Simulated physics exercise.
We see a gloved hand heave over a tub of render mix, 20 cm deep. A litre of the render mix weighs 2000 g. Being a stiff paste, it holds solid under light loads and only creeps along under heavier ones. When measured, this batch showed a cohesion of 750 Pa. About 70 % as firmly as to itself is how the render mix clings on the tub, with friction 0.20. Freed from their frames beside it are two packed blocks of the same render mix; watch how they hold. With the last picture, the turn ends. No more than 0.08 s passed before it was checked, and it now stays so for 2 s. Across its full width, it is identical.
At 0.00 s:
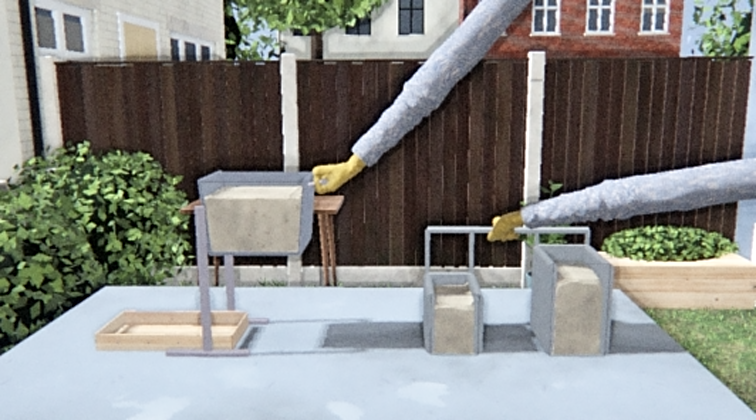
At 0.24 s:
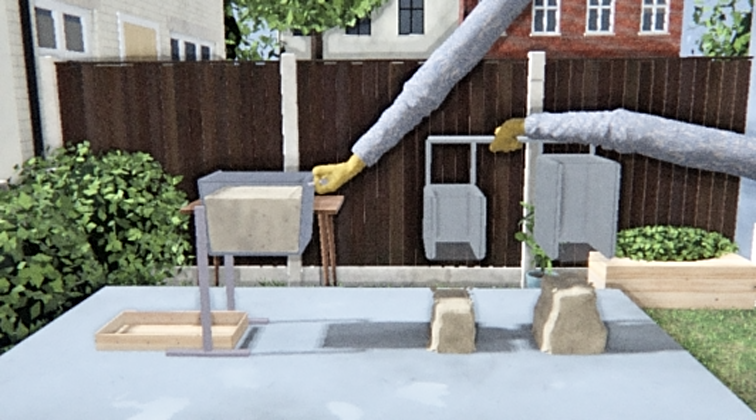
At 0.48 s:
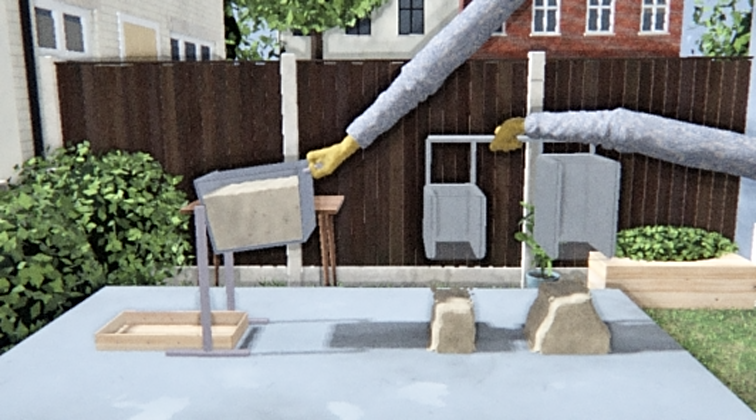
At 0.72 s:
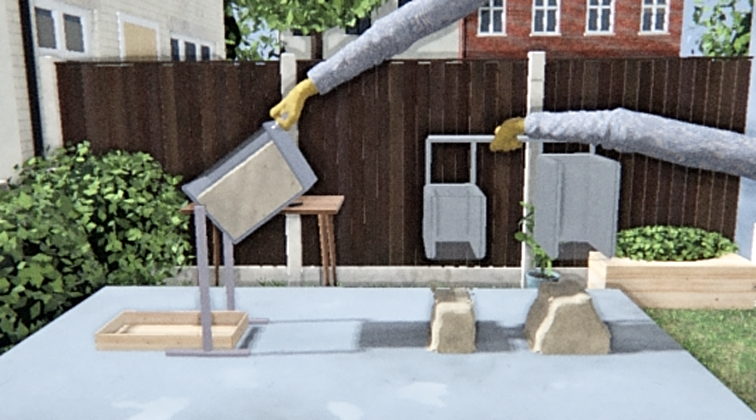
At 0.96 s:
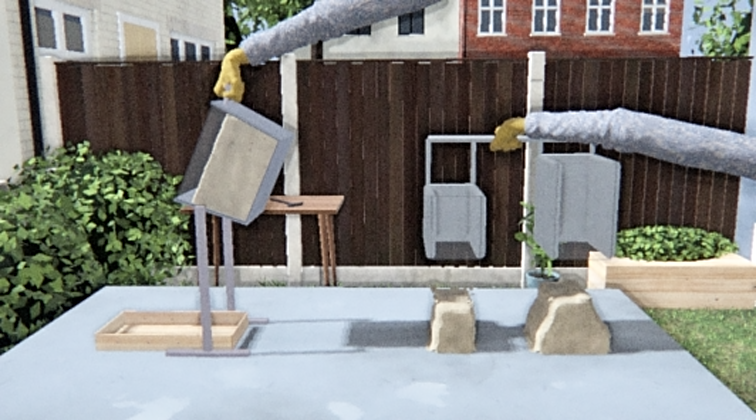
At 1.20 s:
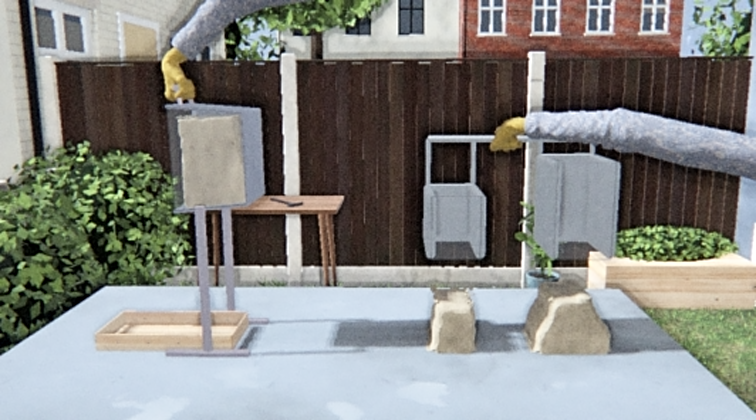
At the start, two gloved hands grip a tray of pale mix and a frame around two packed blocks. The right hand lifts the frame clear and the larger block slumps slightly, then the left hand swings the tray up until it stands on its side.
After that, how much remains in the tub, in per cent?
Roughly 44 per cent remains in the tub.
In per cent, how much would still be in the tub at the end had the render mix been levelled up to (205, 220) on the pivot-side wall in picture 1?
65 %.
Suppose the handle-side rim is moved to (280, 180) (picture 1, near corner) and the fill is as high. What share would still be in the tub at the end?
The tub would end up holding some 65 % of it.
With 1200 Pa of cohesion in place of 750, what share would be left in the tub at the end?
I'd say around 45 percent.
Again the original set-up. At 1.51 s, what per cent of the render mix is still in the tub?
Roughly 55 per cent.
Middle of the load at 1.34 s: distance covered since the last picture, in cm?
I'd put the distance at about 6 centimetres.
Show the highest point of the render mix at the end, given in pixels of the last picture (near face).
On the near face, the top ends up close to (224, 168).
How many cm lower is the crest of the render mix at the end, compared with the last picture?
Roughly 14 cm.
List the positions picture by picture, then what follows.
The first picture shows handle-side rim at (302, 181), tilt 0 degrees; top of the render mix at (294, 197); blocks stand 14 cm, 22 cm (left to right).
The second picture shows handle-side rim at (302, 181), tilt 0 degrees; top of the render mix at (294, 197); blocks stand 14 cm, 19 cm (left to right).
The third picture shows handle-side rim at (297, 167), tilt 8 degrees; top of the render mix at (293, 185); blocks stand 14 cm, 17 cm (left to right).
The fourth picture shows handle-side rim at (263, 126), tilt 36 degrees; top of the render mix at (272, 144); blocks stand 14 cm, 17 cm (left to right).
The fifth picture shows handle-side rim at (212, 105), tilt 66 degrees; top of the render mix at (229, 117); blocks stand 14 cm, 17 cm (left to right).
The sixth picture shows handle-side rim at (167, 108), tilt 91 degrees; top of the render mix at (226, 118); blocks stand 14 cm, 17 cm (left to right).
After 1.34 s, the tub is at 91 degrees and holds 88 %.
After 1.51 s, the tub is at 91 degrees and holds 53 %.
After 1.68 s, the tub is at 91 degrees and holds 44 %.
After 1.85 s, the tub is at 91 degrees and holds 44 %.
After 3.20 s, at the end, the tub is at 91 degrees and holds 44 %.
